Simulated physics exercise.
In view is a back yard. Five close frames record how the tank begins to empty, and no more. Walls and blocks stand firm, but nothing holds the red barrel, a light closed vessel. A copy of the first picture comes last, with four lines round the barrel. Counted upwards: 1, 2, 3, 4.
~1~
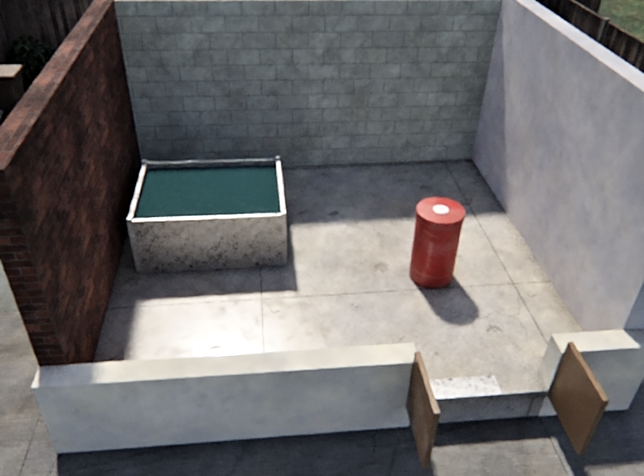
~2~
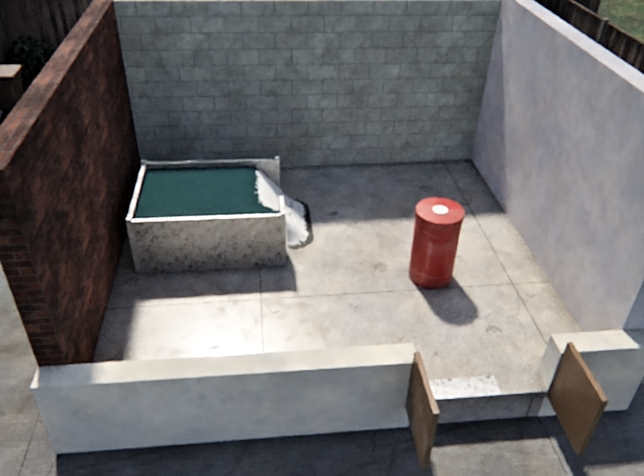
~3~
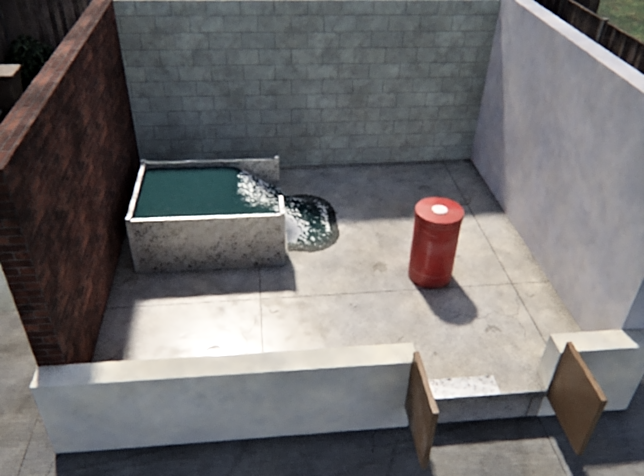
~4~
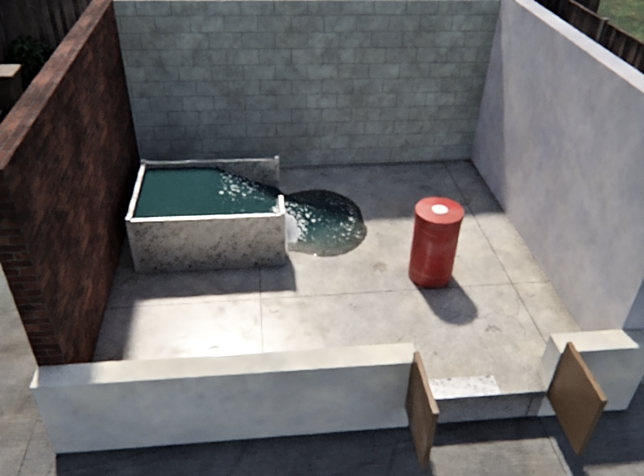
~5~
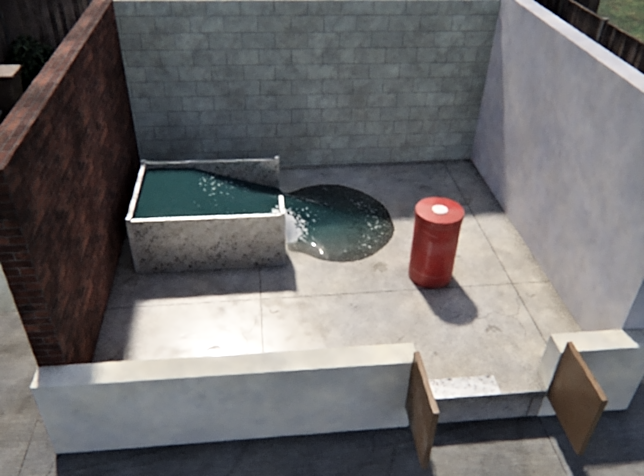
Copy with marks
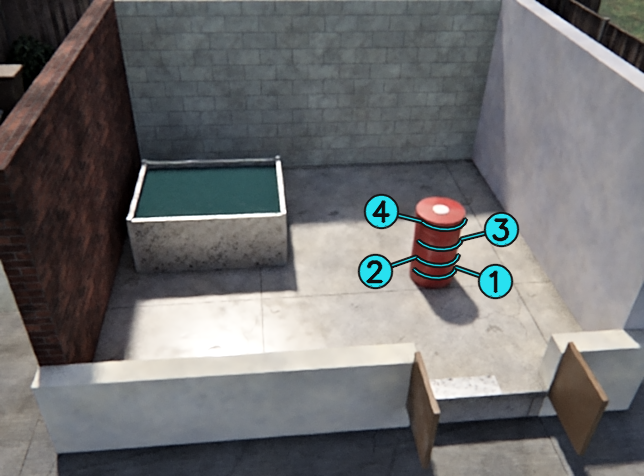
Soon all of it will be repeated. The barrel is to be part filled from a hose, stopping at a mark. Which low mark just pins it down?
The limit is 1.
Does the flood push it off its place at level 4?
No, not at all.
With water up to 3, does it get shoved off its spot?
No, that is safe.
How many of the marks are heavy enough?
All of them.
On the marked copy, 1 at (439, 277); 2 at (441, 265); 3 at (444, 249); 4 at (447, 229); from the bottom up 1, 2, 3, 4.
If 1 is chosen, it does not move.
If 2 is chosen, it does not move.
If 3 is chosen, it does not move.
If 4 is chosen, it does not move.
